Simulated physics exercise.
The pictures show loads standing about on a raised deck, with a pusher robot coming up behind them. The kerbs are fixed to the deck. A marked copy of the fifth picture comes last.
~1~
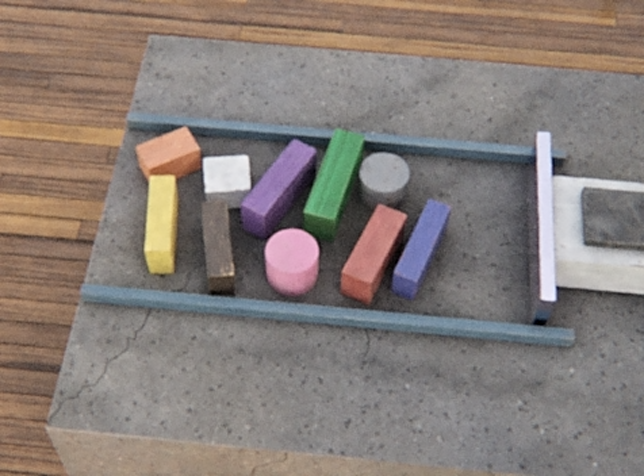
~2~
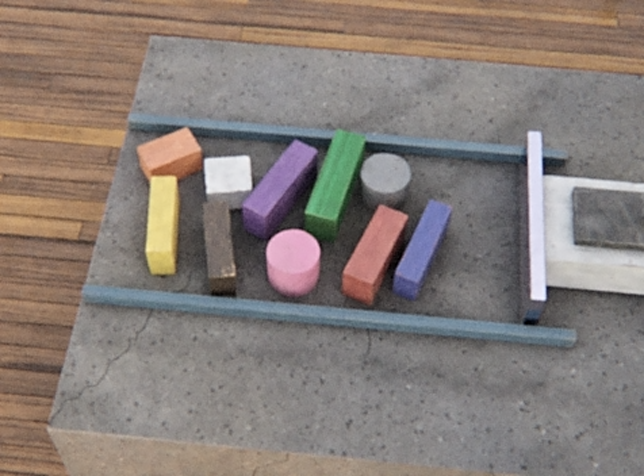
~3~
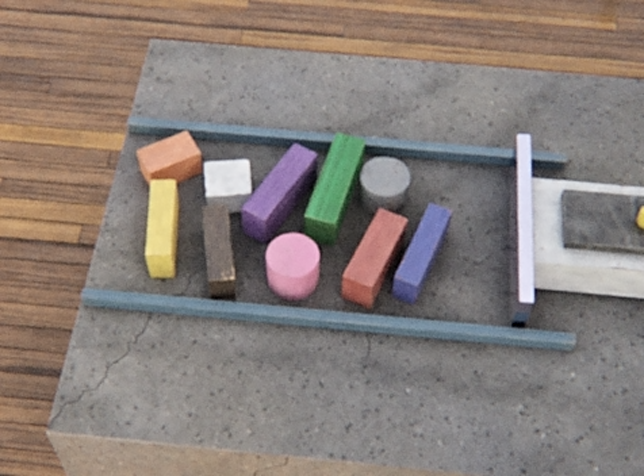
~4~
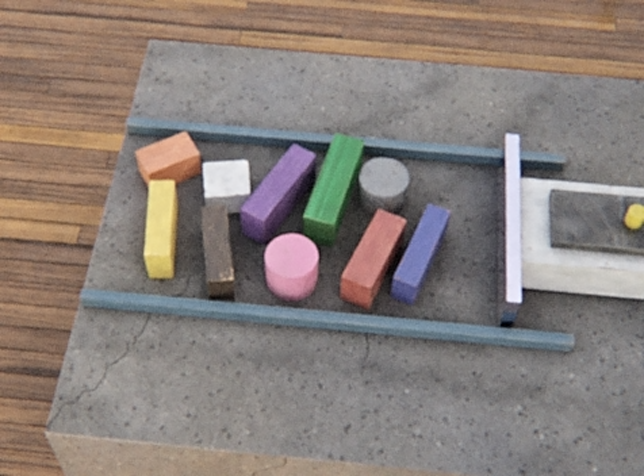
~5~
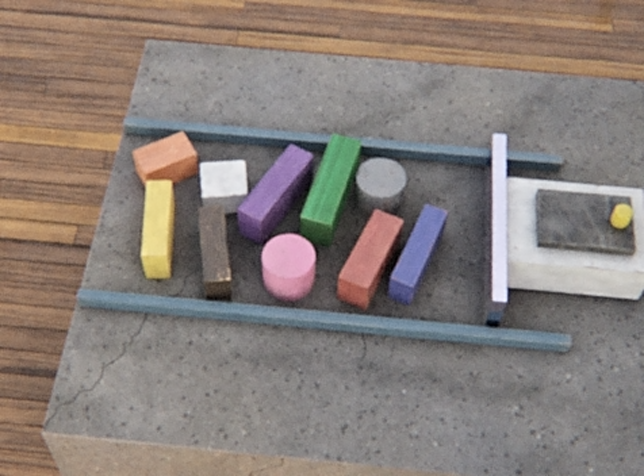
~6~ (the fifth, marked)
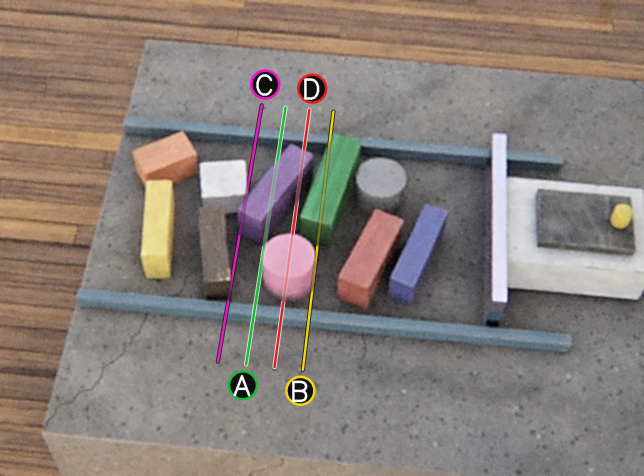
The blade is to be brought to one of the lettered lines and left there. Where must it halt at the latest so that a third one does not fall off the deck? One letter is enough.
As far as mark C.
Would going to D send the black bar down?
No.
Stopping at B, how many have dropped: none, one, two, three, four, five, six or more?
By then, none.
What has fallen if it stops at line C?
The yellow bar.
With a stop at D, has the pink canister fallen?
No.
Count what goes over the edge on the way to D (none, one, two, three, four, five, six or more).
The count is none.
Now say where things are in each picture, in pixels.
White crate (227, 183); red bar (374, 254); green stick (335, 185), in the first picture.
Robot (615, 218); yellow bar (163, 225), in the second picture.
Robot (603, 220); purple bar (280, 194), in the third picture.
Robot (591, 220); pink canister (292, 268), in the fourth picture.
Robot (578, 220); orange crate (166, 162); white crate (224, 188); red bar (371, 259), in the fifth picture.
On the marked copy, A at (268, 225); B at (319, 230); C at (242, 223); D at (293, 227).
Following C. Soon after the start, robot (484, 211); grey canister (374, 188); red bar (354, 258).
Later, robot (391, 203); orange crate (155, 154); yellow bar (148, 230).
In the end, robot (322, 197); yellow bar over the edge; orange crate (124, 140); one fallen.
As for the rest, A is within the limit but short; B is within the limit but short; D is within the limit but short.
